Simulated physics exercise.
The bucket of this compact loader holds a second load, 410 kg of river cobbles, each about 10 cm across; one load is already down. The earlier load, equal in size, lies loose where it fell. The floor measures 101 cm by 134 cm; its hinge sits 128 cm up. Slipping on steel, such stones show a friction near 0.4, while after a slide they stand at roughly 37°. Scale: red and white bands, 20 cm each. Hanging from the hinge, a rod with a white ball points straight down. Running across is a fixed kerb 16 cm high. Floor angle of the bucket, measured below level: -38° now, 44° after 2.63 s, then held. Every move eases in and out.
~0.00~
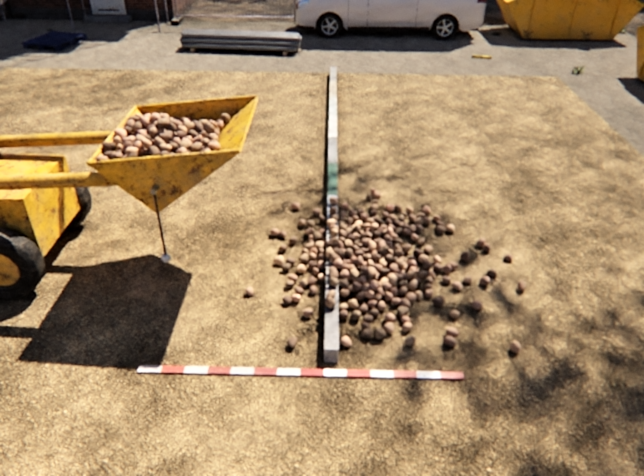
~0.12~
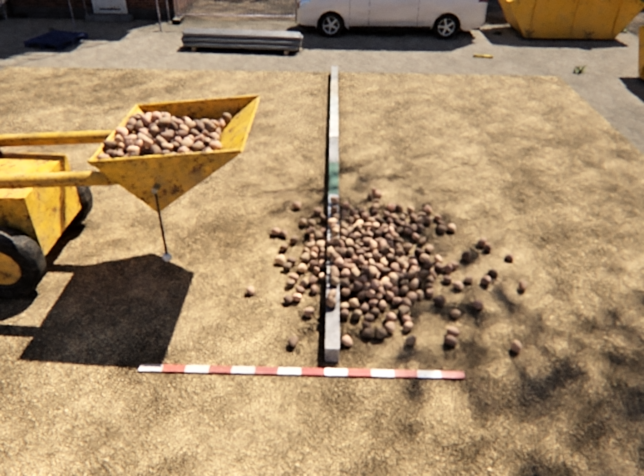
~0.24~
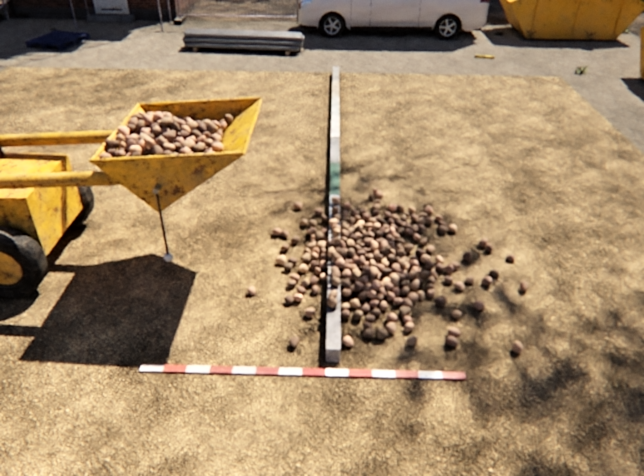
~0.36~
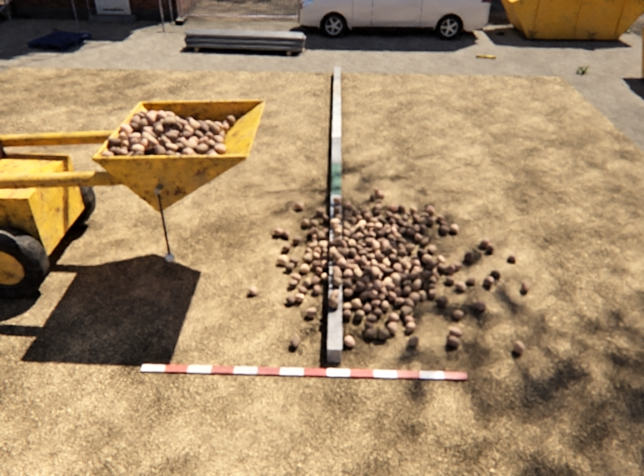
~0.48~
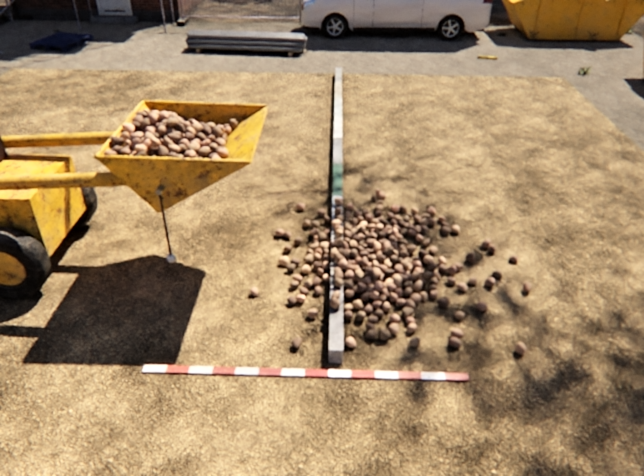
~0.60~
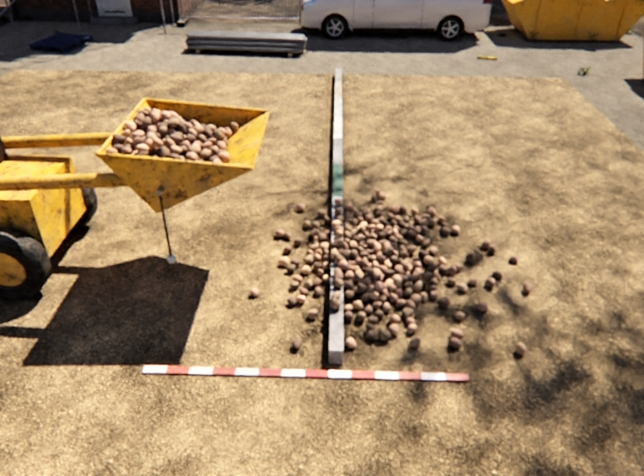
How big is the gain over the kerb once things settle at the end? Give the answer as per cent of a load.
The gain is about 0 per cent of a load.
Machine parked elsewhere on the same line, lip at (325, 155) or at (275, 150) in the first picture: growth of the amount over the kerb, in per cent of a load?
45 % and 5 %.
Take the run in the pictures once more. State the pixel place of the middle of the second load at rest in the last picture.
In the last view, about pixel (281, 258).
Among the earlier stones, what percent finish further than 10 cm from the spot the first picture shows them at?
Close to 5 in a hundred of them.
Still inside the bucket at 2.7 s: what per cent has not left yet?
Held: Around 0 % of the load.
After 2.0 s the floor is at 31°; in per cent of one load, 94 in the bucket, 26 on this side of the kerb, 80 over the kerb; the foremost stones are at (499, 273).
After 2.7 s the floor is at 44°; in per cent of one load, 1 in the bucket, 118 on this side of the kerb, 80 over the kerb; the foremost stones are at (499, 273).
After 3.1 s the floor is at 44°; in per cent of one load, 0 in the bucket, 120 on this side of the kerb, 80 over the kerb; the foremost stones are at (499, 273).
After 5.9 s the floor is at 44°; in per cent of one load, 0 in the bucket, 120 on this side of the kerb, 80 over the kerb; the foremost stones are at (499, 273). Net gain over the kerb, 0.
